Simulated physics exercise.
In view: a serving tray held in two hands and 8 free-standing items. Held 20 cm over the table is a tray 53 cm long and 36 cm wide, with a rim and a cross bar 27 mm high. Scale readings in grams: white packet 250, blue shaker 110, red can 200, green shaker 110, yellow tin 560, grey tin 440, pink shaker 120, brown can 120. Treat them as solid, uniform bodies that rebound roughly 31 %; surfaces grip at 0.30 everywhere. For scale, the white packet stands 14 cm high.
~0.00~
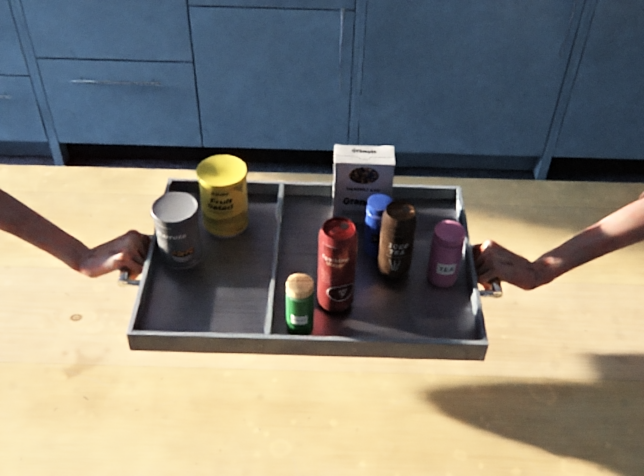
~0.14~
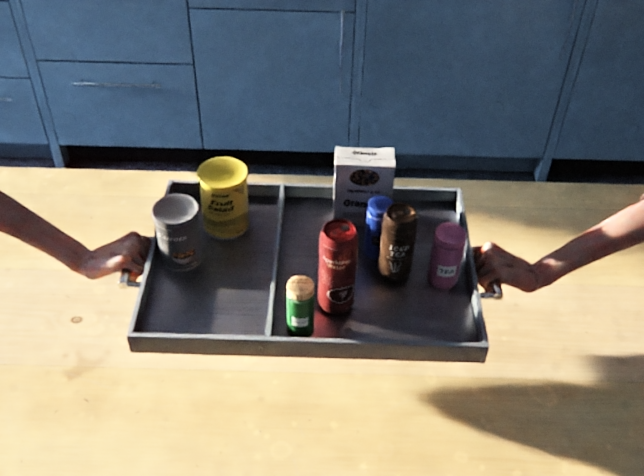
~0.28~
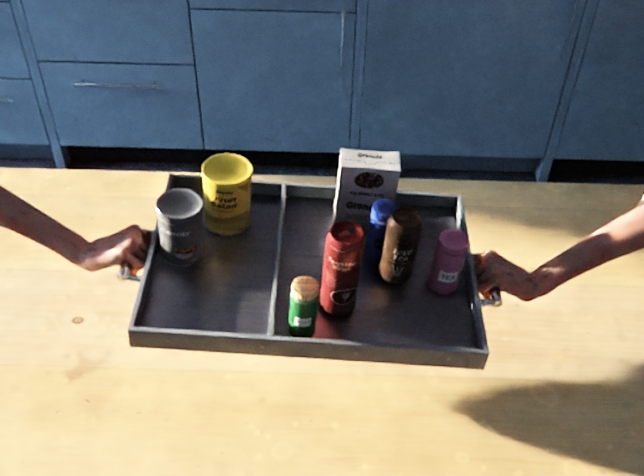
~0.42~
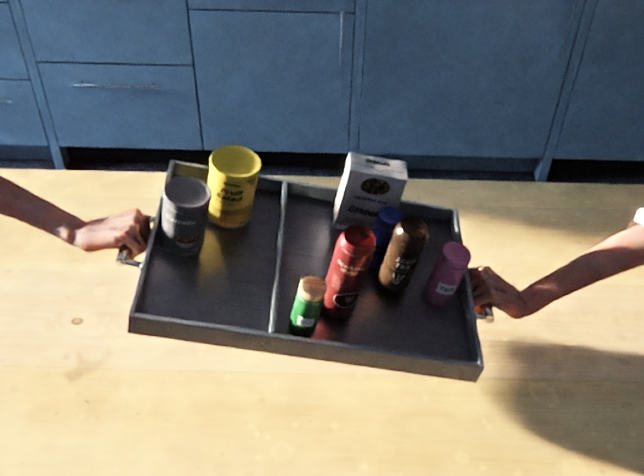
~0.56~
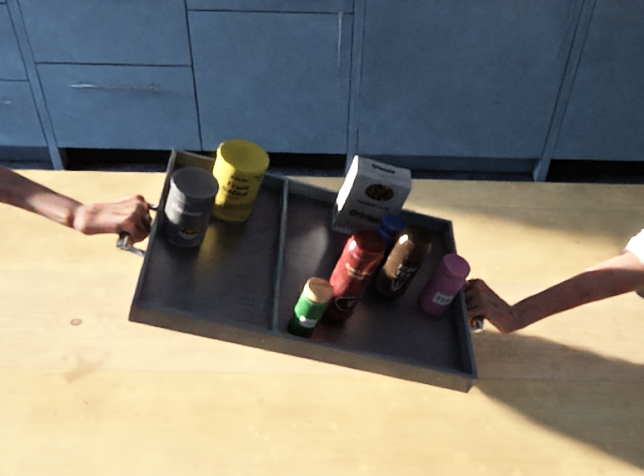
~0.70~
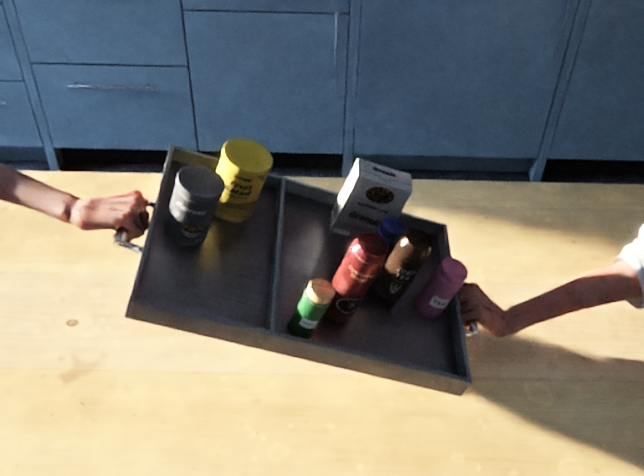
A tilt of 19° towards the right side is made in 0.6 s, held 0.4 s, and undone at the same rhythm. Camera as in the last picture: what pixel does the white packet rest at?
Near (430, 190) in pixels.
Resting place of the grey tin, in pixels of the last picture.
My guess is roughly (247, 237).
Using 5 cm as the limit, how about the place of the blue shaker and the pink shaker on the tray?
First the blue shaker: It departs its position; then the pink shaker: It stays in position.
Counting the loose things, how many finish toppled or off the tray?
Count: 0.
Around 0.90 s, tilt 19°, right edge down; white packet shifted 3 cm near (382, 206); grey tin shifted 4 cm; yellow tin shifted 3 cm.
Around 1.10 s, tilt 19°, right edge down; white packet shifted 7 cm near (402, 212); grey tin shifted 9 cm; red can shifted 8 cm.
Around 1.20 s, tilt 18°, right edge down; white packet shifted 9 cm near (415, 214); grey tin shifted 12 cm; red can shifted 10 cm.
Around 1.40 s, tilt 10°, right edge down; white packet shifted 13 cm near (432, 206); red can shifted 16 cm; green shaker shifted 15 cm.
Finally (2.2 s), not toppled but over 5 cm from the start, white packet, blue shaker, red can, green shaker and grey tin; the other 3 still in place (within 5 cm). Final places as that camera would see them, white packet near (430, 190).
